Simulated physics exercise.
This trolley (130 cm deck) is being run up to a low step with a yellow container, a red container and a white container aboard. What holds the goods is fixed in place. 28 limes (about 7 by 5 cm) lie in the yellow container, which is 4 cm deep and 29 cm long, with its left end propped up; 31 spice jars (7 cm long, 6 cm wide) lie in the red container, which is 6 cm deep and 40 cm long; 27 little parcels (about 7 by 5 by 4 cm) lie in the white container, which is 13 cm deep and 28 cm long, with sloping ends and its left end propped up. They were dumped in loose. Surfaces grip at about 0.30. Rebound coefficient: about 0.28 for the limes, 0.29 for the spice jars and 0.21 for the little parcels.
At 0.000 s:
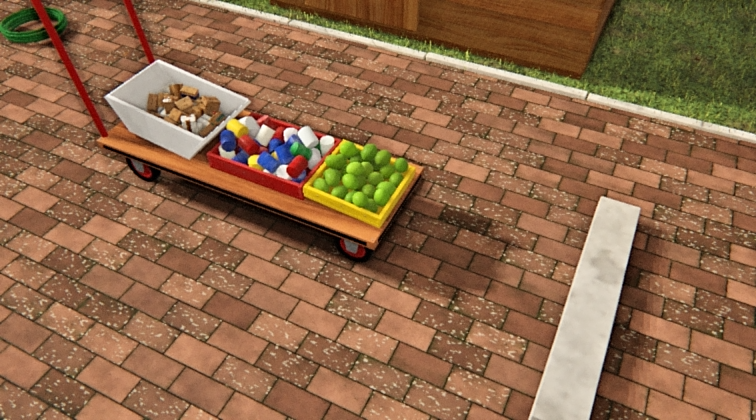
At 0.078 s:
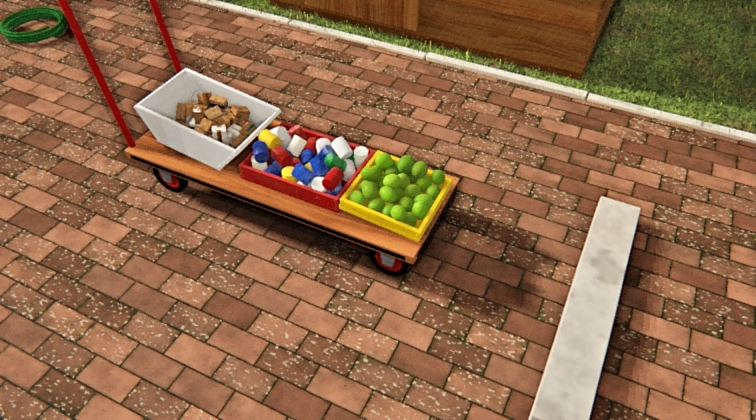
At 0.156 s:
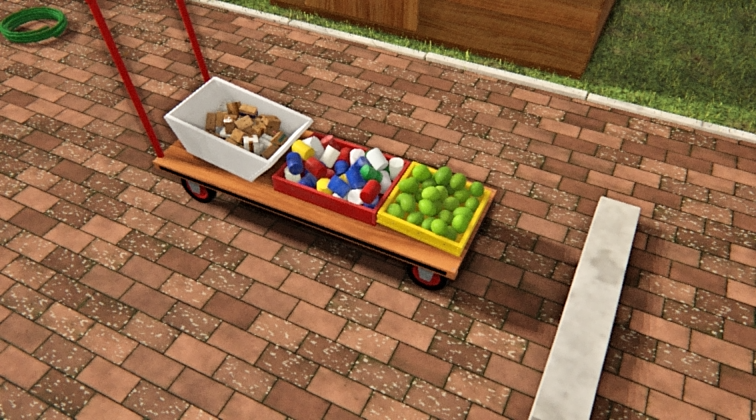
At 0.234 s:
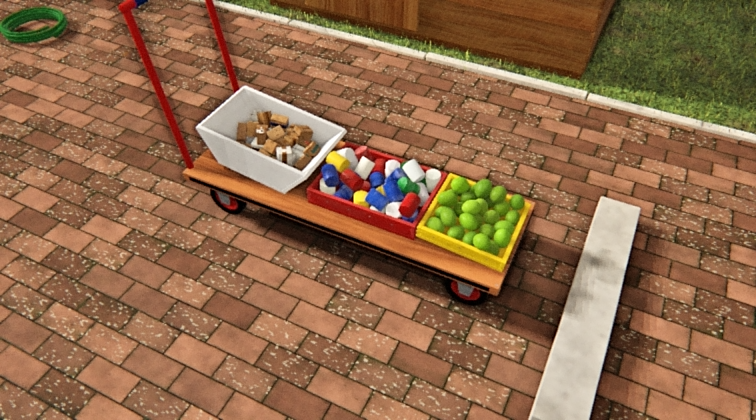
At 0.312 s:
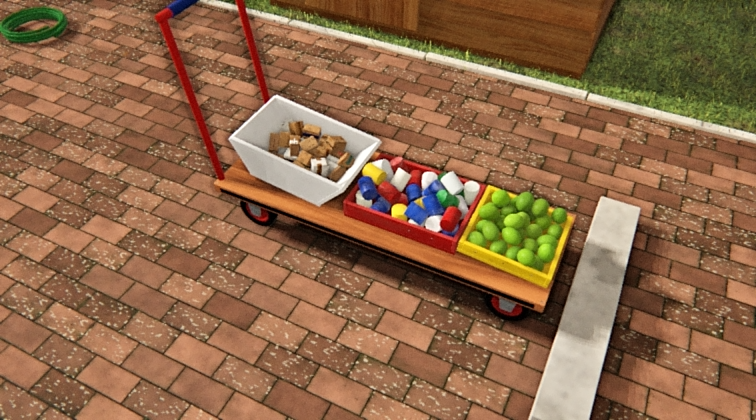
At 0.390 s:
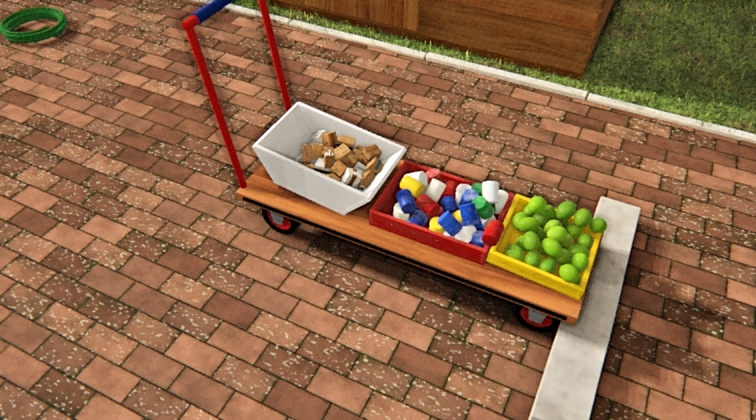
The clip opens on a flat wooden trolley carrying a white tub of small brown parcels, a red crate of colourful jars and a yellow crate of round green items. It rolls rightward across brick paving to the pale step, where the green items shift toward the right side of their crate.
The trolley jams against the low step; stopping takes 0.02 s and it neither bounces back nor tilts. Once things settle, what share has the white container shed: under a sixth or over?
Out of the white container go fewer than one in six of the little parcels.
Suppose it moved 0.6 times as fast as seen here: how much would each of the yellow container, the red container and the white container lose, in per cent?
Then yellow container 20, red container 10, white container 0 per cent.
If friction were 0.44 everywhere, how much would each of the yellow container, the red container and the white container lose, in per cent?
Then yellow container 30, red container 20, white container 0 per cent.
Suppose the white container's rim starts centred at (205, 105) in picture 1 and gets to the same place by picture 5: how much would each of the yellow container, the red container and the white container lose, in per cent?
In that case yellow container 20, red container 10, white container 0 per cent.
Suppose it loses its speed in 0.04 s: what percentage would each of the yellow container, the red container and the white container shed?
Then yellow container 30, red container 10, white container 0 per cent.
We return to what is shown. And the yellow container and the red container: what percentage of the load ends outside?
About: Yellow container 30, red container 25 per cent.
After 0.46 s, the yellow container is down by 3 of 28, the red container is down by 2 of 31 and the white container has all 27.
After 0.58 s, the yellow container is down by 6 of 28, the red container is down by 5 of 31 and the white container is down by 1 of 27.
After 0.81 s, the yellow container is down by 9 of 28, the red container is down by 6 of 31 and the white container is down by 1 of 27.
Final count (at 1.31 s), the yellow container is down by 9 of 28, the red container is down by 7 of 31 and the white container is down by 1 of 27. Asked share, 1 of 27, 4 per cent.
